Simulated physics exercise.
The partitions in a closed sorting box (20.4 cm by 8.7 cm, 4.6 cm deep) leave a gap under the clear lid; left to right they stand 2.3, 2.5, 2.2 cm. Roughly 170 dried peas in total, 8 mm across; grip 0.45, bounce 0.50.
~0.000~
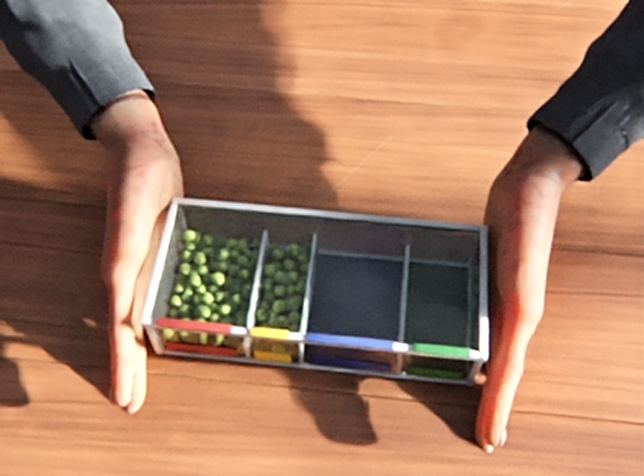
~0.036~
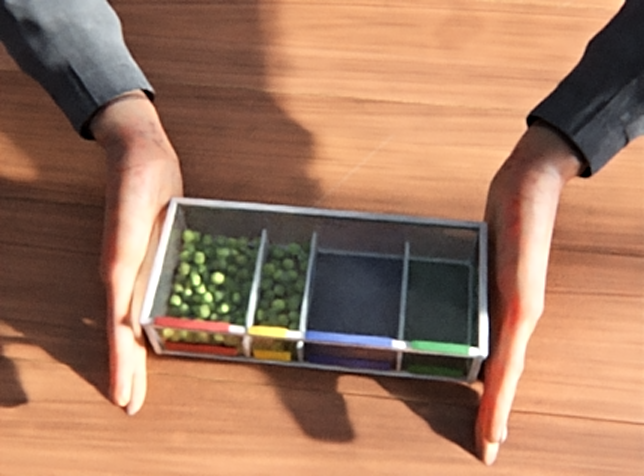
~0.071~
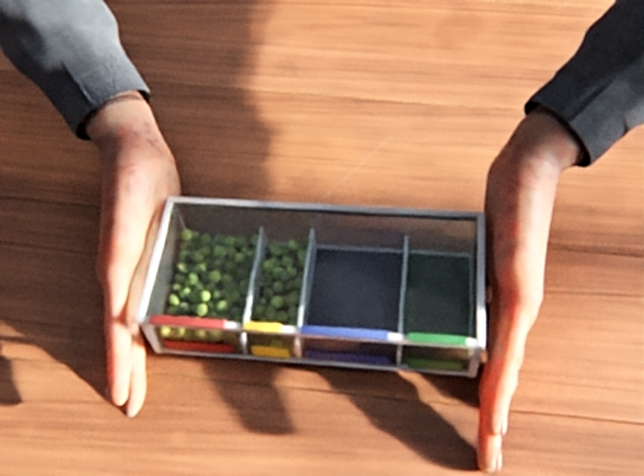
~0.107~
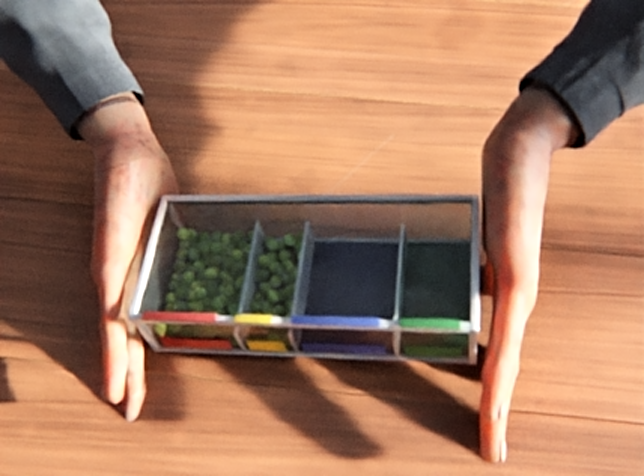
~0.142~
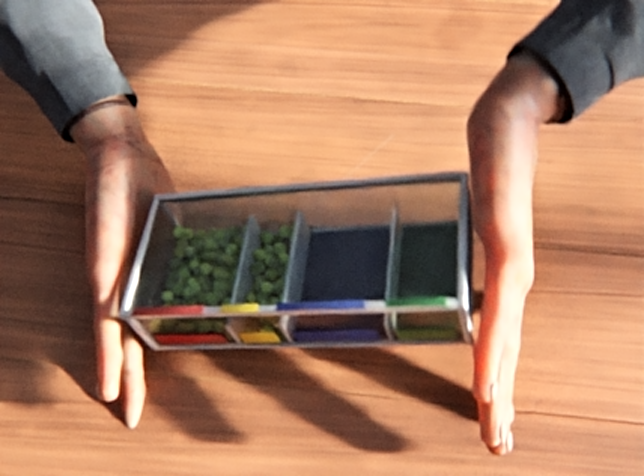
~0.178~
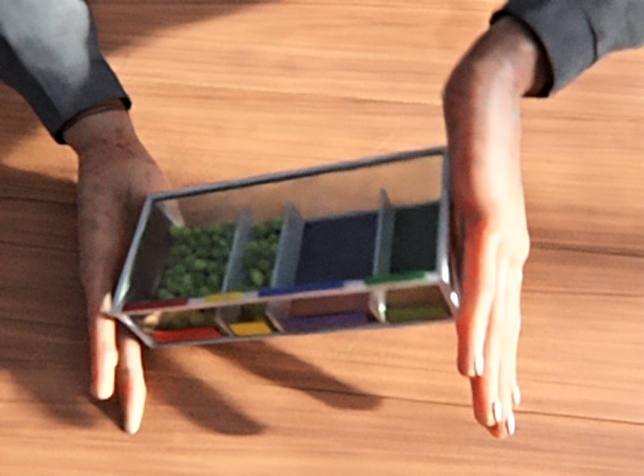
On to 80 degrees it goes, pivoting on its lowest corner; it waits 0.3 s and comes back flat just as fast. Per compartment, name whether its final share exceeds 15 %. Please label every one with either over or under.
Labels - red compartment: Over; blue compartment: Under; green compartment: Under; yellow compartment: Over.
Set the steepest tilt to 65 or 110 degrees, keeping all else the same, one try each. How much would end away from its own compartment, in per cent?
0 % and 25 %.
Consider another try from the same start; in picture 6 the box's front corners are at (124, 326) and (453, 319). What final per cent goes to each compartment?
Per cent at the end: Red 80; blue 0; green 0; yellow 20.
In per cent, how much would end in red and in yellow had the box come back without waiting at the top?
Red 80; yellow 20.
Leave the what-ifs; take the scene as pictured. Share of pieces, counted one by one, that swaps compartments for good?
Roughly 0 per cent.
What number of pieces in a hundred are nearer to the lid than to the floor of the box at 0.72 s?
Around 20 in a hundred, give or take.
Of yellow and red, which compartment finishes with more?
Red compartment.
After 0.72 s, tilt 80 degrees; red 80 %, yellow 20 %.
After 1.09 s, tilt 46 degrees; red 80 %, yellow 20 %.
After 1.54 s, tilt 0 degrees; red 80 %, yellow 20 %.
By 2.0 s all is still; red 80 %, blue 0 %, green 0 %, yellow 20 %.
